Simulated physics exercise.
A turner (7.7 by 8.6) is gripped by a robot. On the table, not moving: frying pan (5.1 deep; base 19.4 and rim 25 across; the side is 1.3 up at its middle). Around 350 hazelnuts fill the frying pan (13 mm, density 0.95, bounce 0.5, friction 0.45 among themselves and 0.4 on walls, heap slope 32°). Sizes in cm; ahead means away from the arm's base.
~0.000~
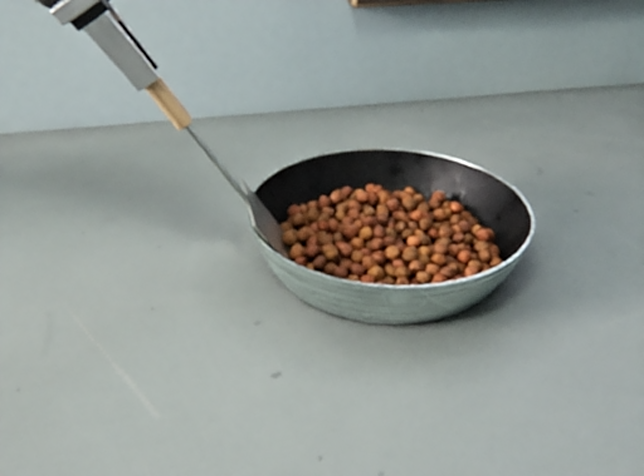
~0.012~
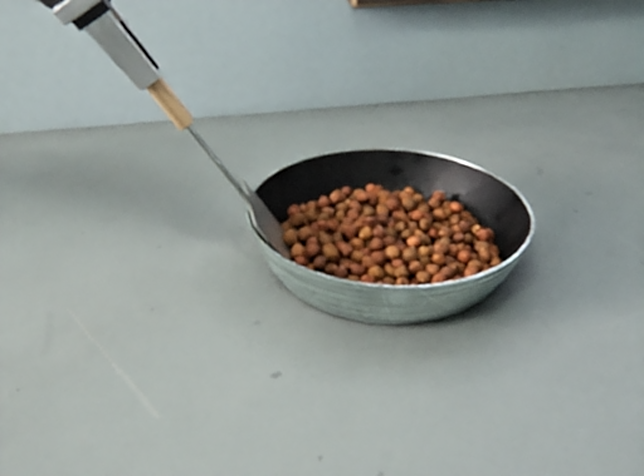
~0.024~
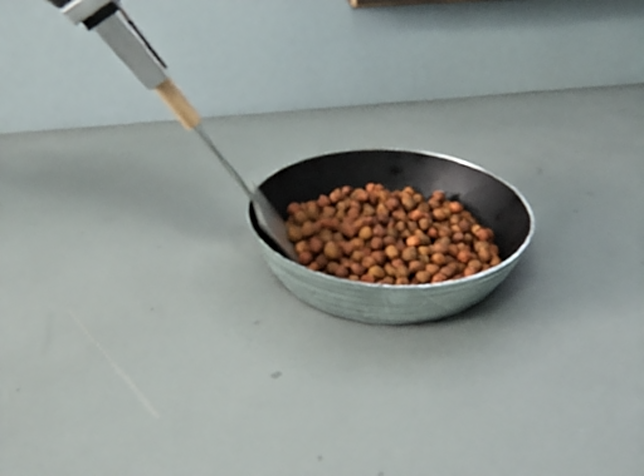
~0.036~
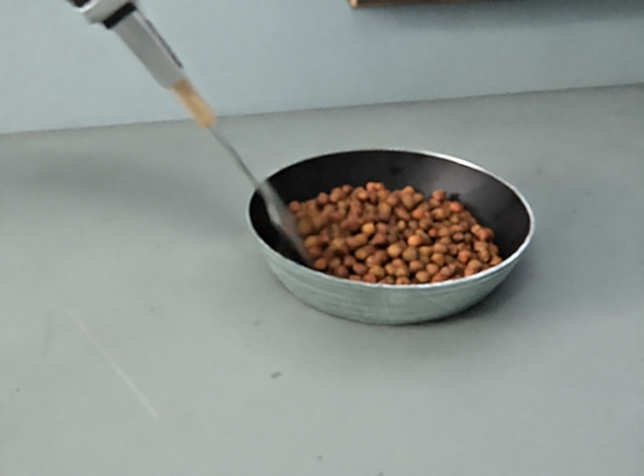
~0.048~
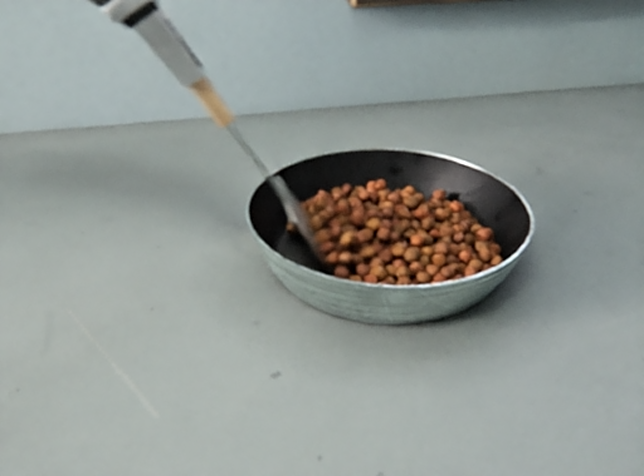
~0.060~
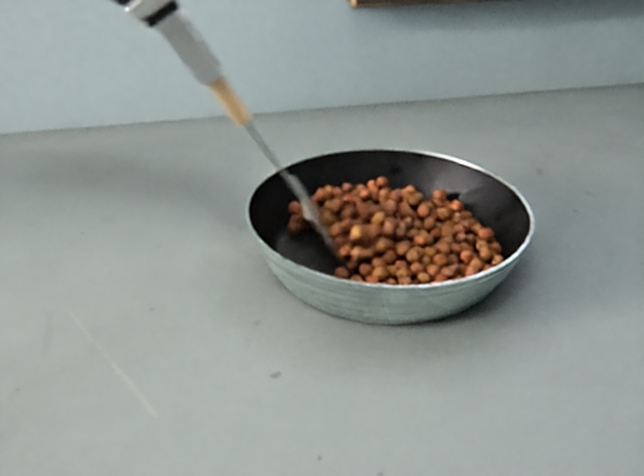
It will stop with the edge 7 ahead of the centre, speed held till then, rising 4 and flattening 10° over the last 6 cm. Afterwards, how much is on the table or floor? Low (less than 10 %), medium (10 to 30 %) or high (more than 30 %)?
Answer: Medium; 10 to 30 % of the hazelnuts finish on the table or floor.
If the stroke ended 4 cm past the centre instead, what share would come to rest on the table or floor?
It would be near 15 per cent.
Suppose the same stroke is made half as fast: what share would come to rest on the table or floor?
It would be near 5 per cent.
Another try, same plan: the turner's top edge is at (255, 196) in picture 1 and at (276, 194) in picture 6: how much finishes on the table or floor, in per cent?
Some 0 per cent.
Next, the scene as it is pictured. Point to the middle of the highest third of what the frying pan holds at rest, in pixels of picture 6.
At about (461, 217).
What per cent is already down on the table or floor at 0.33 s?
Some 15 per cent.
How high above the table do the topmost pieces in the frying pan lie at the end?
Roughly 5.0 cm.
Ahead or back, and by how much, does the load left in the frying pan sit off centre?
Some 3.5 cm ahead.
After 0.09 s, sloping 59°, highest piece 7 above the table; 350 in the frying pan.
After 0.12 s, sloping 56°, highest piece 9 above the table; 350 in the frying pan.
After 0.33 s, sloping 49°, highest piece 13 above the table; 271 in the frying pan, 57 on the table or floor, 22 on the blade or in flight.
After 1.38 s, sloping 49°, highest piece 4 above the table; 271 in the frying pan, 79 on the table or floor.
At rest, 271 in the frying pan, 79 on the table or floor. That is 23 % on the table or floor.
